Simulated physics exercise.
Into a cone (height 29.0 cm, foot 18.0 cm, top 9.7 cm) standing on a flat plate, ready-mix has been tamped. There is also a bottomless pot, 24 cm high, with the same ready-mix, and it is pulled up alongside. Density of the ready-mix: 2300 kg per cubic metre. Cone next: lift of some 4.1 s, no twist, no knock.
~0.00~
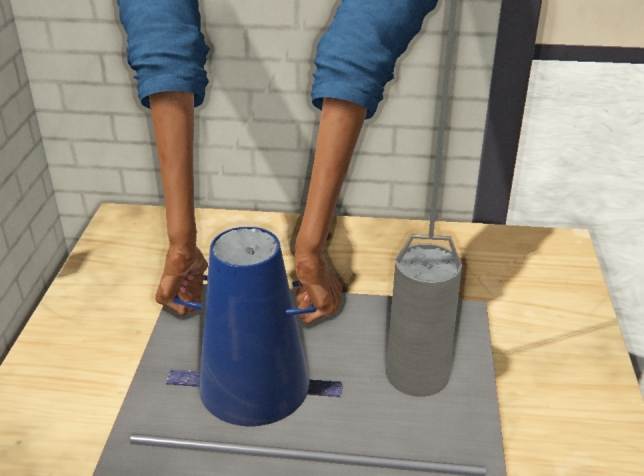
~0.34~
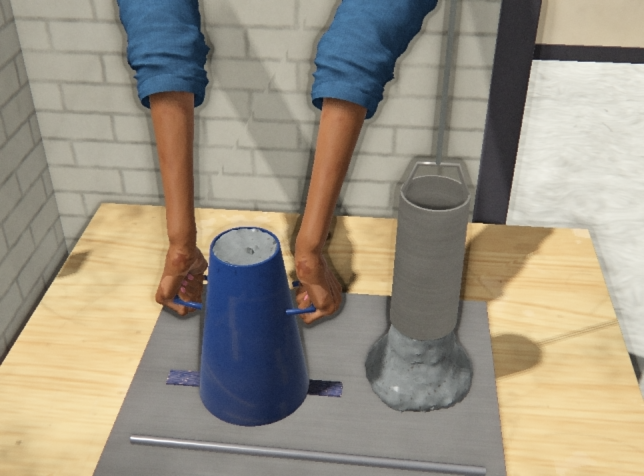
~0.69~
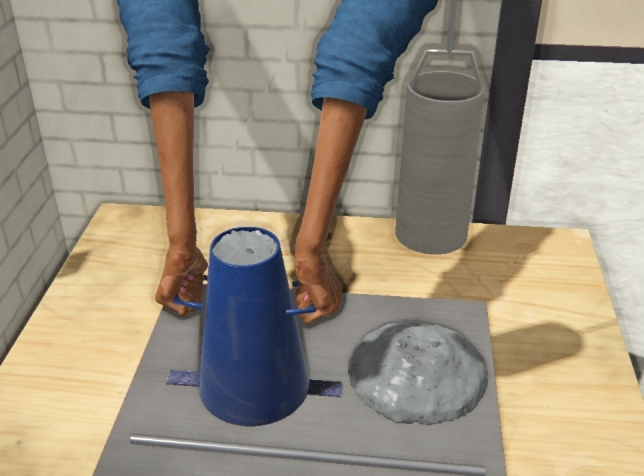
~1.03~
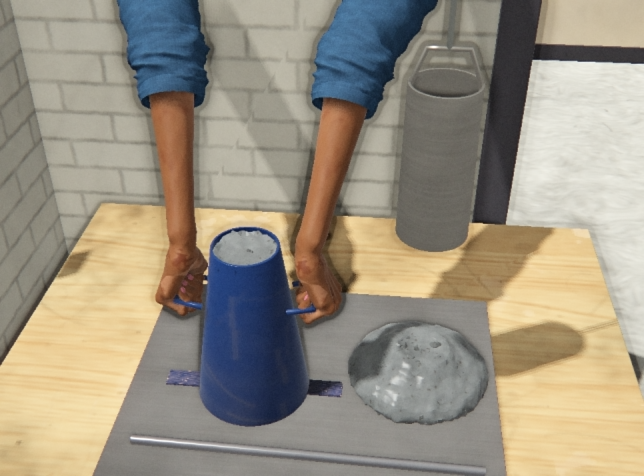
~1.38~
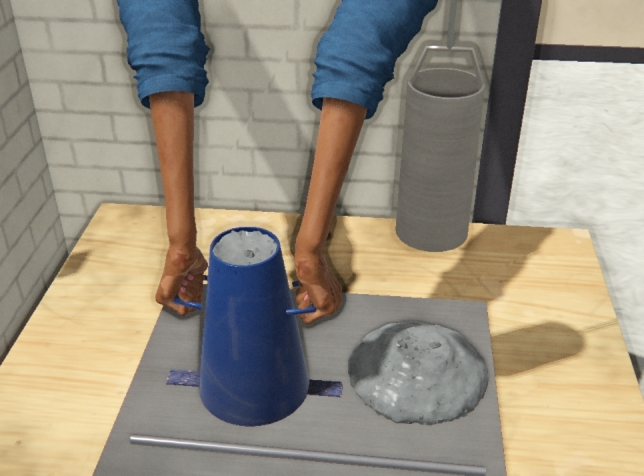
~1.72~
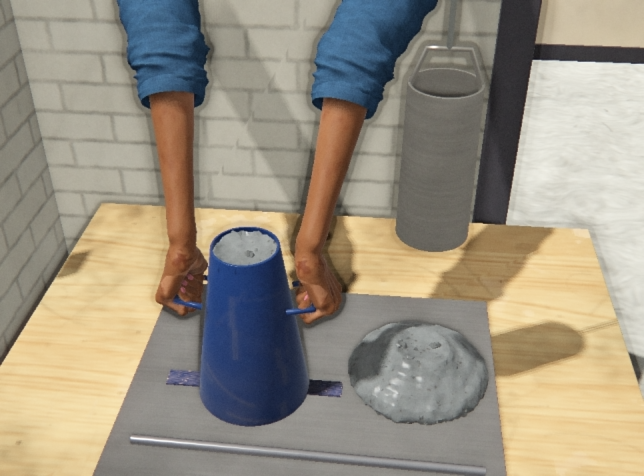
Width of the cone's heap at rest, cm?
Roughly 37 cm.
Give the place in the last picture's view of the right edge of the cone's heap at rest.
Roughly at pixel (362, 393).
After 2.7 s, the cone is up 6.3 cm; the ready-mix has come down 16 cm to 13 cm and is 32 cm wide.
After 3.8 s, the cone is up 18 cm; the ready-mix has come down 21 cm to 7.7 cm and is 37 cm wide.
After 4.8 s, the cone is up 29 cm; the ready-mix has come down 21 cm to 7.5 cm and is 37 cm wide.
After 6.0 s, the cone is clear; the ready-mix has come down 22 cm to 7.5 cm and is 37 cm wide.
After 6.5 s, at rest, the cone is clear; the ready-mix has come down 22 cm to 7.4 cm and is 37 cm wide.
